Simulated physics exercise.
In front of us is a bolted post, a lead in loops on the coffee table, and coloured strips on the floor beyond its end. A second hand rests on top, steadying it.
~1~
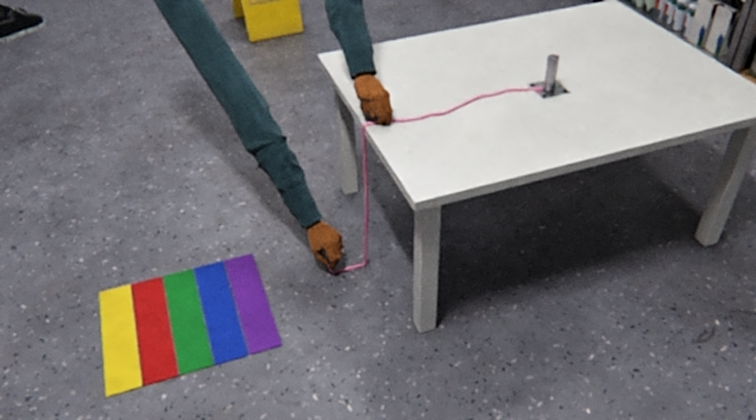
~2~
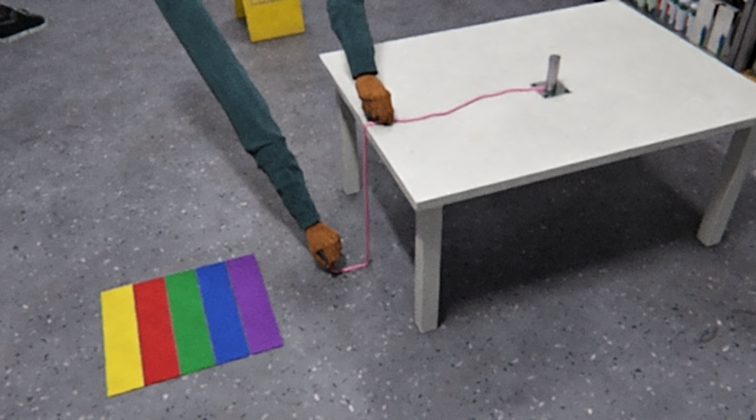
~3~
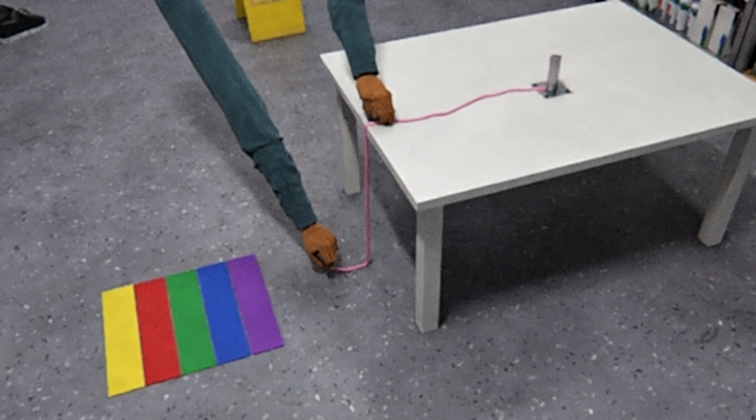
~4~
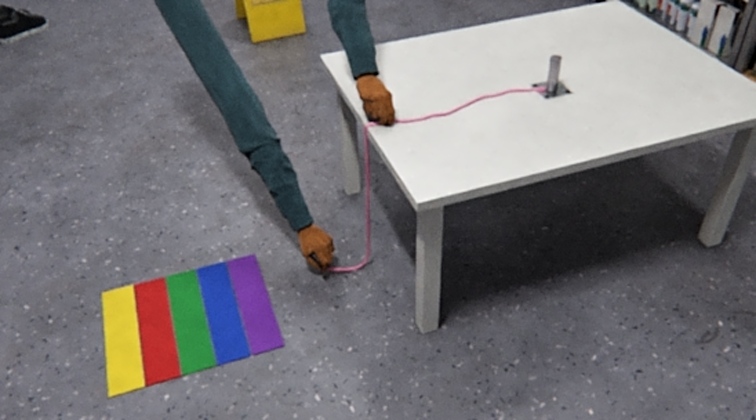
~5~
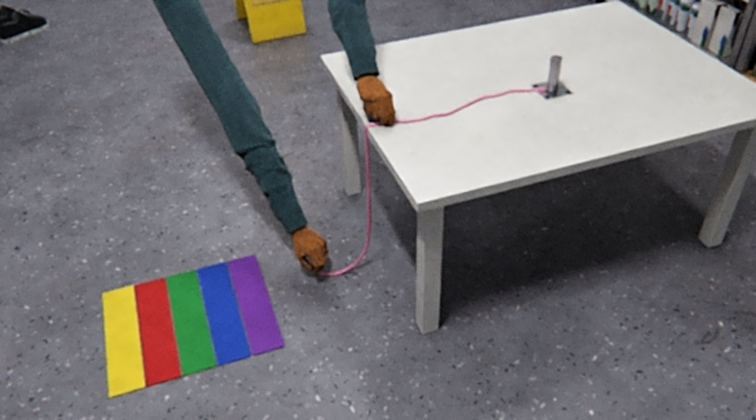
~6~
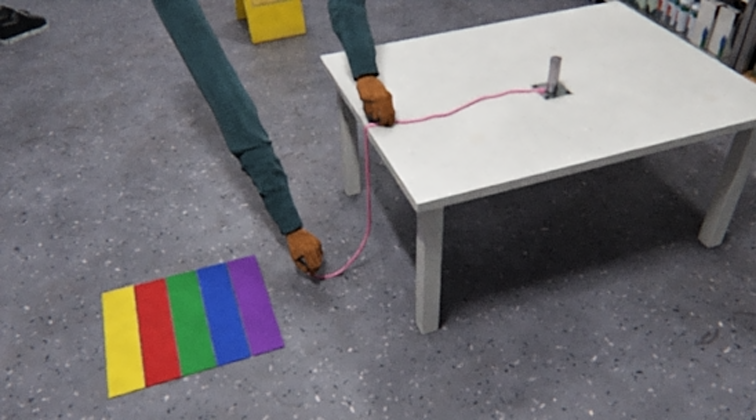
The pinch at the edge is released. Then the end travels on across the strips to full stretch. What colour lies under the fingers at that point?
Blue.
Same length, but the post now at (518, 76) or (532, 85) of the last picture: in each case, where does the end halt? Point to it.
Try 1 gives (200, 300) and try 2 gives (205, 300).
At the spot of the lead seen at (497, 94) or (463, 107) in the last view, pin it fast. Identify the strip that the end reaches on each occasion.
Observed strip, first: Blue; second: Blue.
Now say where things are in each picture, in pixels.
The first picture shows end (330, 265); purple (261, 331); blue (227, 341); green (193, 351); red (158, 361); yellow (122, 371).
The second picture shows end (328, 266); lead through (513, 90) (459, 107) (397, 121) (365, 159) (366, 208) (367, 256).
The third picture shows end (325, 267).
The fourth picture shows end (321, 269); lead through (514, 91) (460, 108) (398, 121) (367, 159) (368, 209) (368, 257).
The fifth picture shows end (314, 271).
The sixth picture shows end (309, 272); lead through (514, 91) (460, 109) (398, 122) (367, 160) (369, 209) (355, 258).
Soon after, end near (289, 278); short of the strips.
Then, end near (246, 289); over purple.
At full stretch, end near (220, 296); over blue. The blue one.
